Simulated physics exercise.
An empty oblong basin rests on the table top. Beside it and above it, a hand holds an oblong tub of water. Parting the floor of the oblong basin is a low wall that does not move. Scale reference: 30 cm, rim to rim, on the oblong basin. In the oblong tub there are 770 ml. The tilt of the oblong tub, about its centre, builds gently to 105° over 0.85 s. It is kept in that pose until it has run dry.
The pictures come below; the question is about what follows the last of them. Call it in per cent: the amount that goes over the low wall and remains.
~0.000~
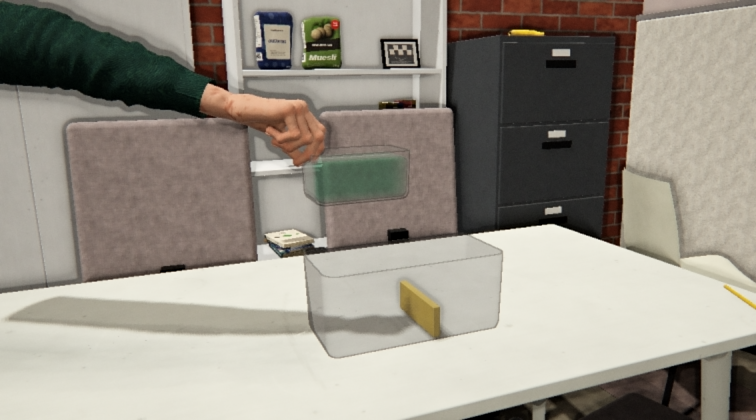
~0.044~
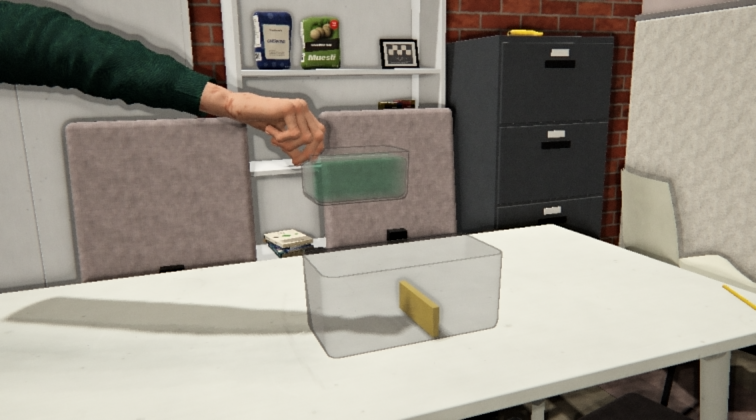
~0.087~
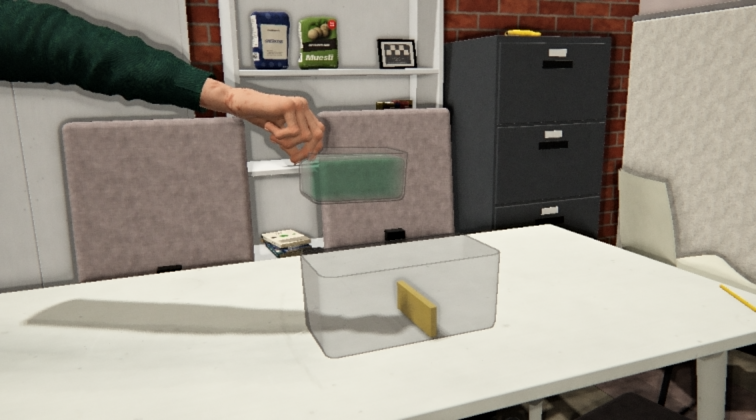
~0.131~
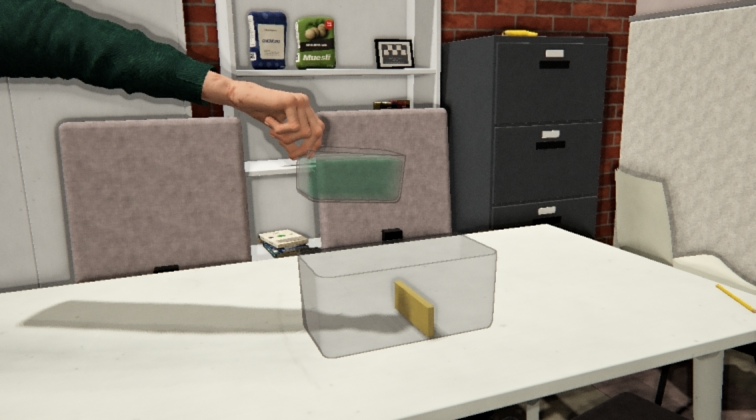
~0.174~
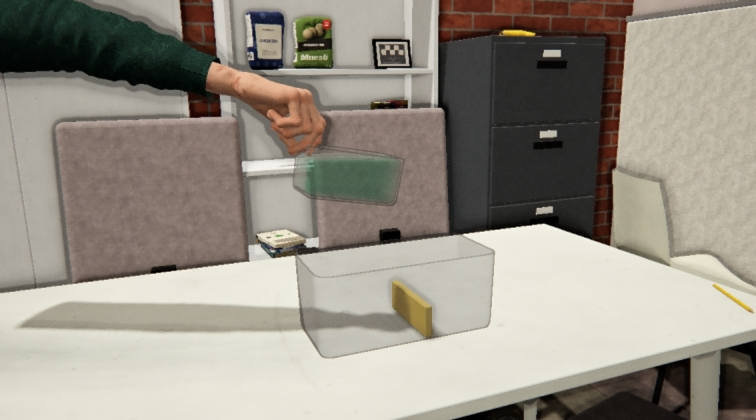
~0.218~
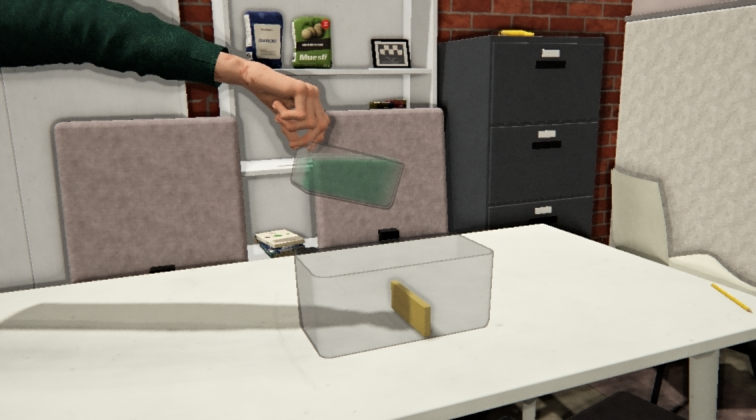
I would put it at about 69 per cent.
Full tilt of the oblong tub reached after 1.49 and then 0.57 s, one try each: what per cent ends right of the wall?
Respectively 75 and 60 %.
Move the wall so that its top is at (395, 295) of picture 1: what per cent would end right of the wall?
Around 90 %, I'd say.
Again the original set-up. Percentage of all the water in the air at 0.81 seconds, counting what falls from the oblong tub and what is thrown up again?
About 6 percent.
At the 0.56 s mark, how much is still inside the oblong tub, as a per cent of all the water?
36 %.
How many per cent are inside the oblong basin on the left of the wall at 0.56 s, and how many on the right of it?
Left roughly 0 per cent, right roughly 22.
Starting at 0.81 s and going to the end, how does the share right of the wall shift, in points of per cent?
Result: A decrease, close to 3.
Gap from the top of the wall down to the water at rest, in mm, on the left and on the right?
42 mm left, 16 mm right.
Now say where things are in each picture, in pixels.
It leans 0°; its right rim is at (400, 149); the water meets the walls at (308, 160) and (398, 155); the oblong basin's rim runs from (313, 266) to (484, 243); the wall's top is at (419, 294), in the first frame.
It leans 1°; its right rim is at (399, 149); the water meets the walls at (307, 160) and (397, 155), in the second frame.
It leans 3°; its right rim is at (398, 151); the water meets the walls at (305, 160) and (395, 156), in the third frame.
It leans 6°; its right rim is at (396, 154); the water meets the walls at (303, 159) and (393, 157), in the fourth frame.
It leans 10°; its right rim is at (395, 157); the water meets the walls at (301, 159) and (392, 157), in the fifth frame.
It leans 16°; its right rim is at (394, 162); the water meets the walls at (301, 159) and (392, 157), in the sixth frame.
Then, 0.56 s in, the tilt is 77° and 36 per cent is still to pour, 0 is left of the wall and 22 right of it.
Then, 0.81 s in, the tilt is 104° and 6 per cent is still to pour, 13 is left of the wall and 72 right of it.
Then, 1.07 s in, the tilt is 105° and 0 per cent is still to pour, 26 is left of the wall and 70 right of it.
Then, 1.35 s in, the tilt is 105° and 0 per cent is still to pour, 27 is left of the wall and 69 right of it.
Finally, 27 per cent lies left of the wall, 69 right of it and 3 outside.
